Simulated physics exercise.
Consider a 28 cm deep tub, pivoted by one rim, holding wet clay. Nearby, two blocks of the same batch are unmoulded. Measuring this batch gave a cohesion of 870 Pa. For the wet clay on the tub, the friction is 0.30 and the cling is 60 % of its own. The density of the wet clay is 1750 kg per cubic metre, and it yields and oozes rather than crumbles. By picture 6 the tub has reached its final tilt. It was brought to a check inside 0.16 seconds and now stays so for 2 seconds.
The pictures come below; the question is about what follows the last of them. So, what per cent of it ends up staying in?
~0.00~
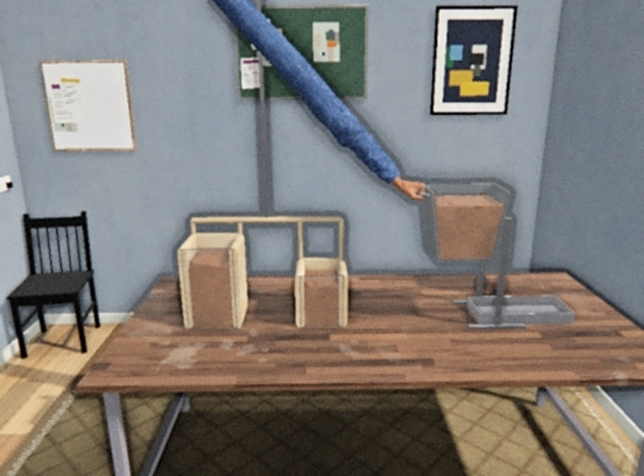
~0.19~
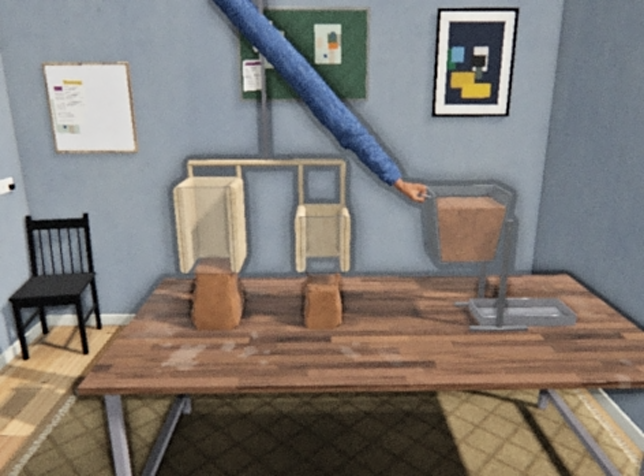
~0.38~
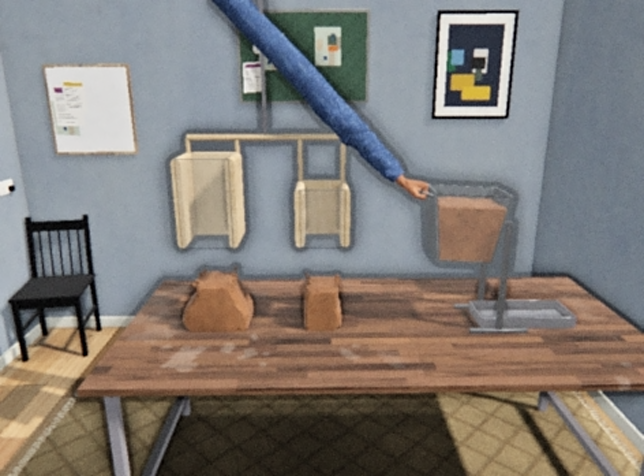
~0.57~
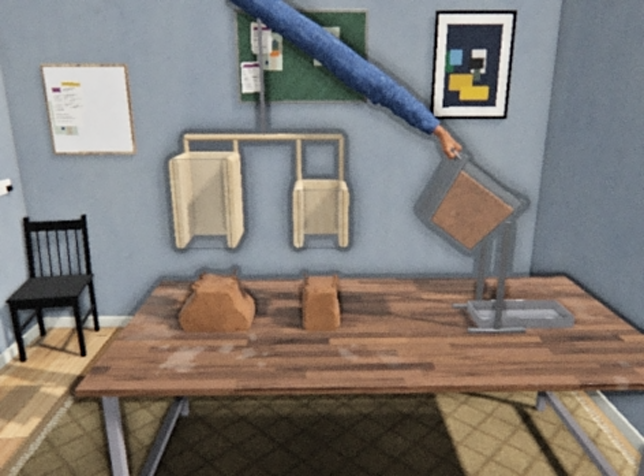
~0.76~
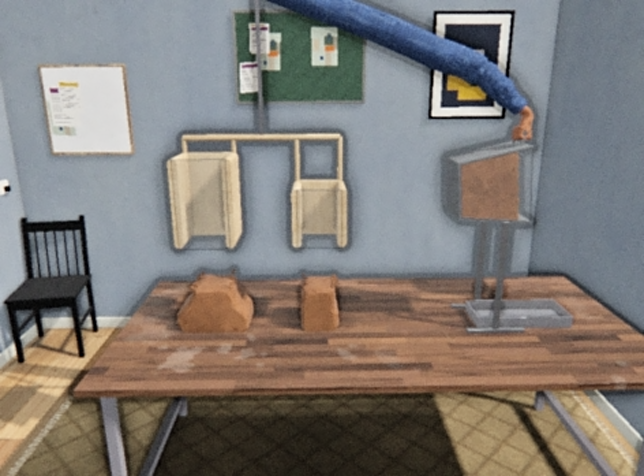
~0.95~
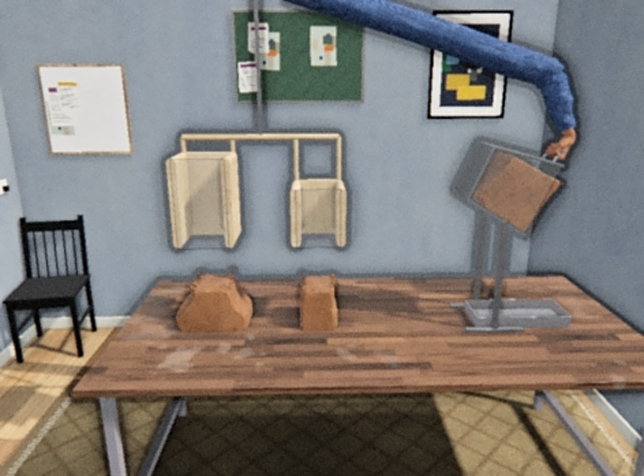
Expect roughly 0 %.
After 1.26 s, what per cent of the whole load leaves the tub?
Load share from then on: Near 0 %.
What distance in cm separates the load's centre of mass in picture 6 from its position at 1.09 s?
Displacement noted: Approx. 15 cm... about that.
By 1.09 s, the tub is at 113 degrees and holds 41 %.
By 1.26 s, the tub is at 113 degrees and holds 0 %.
By 1.43 s, the tub is at 113 degrees and holds 0 %.
By 1.60 s, the tub is at 113 degrees and holds 0 %.
By 2.95 s, at the end, the tub is at 113 degrees and holds 0 %.
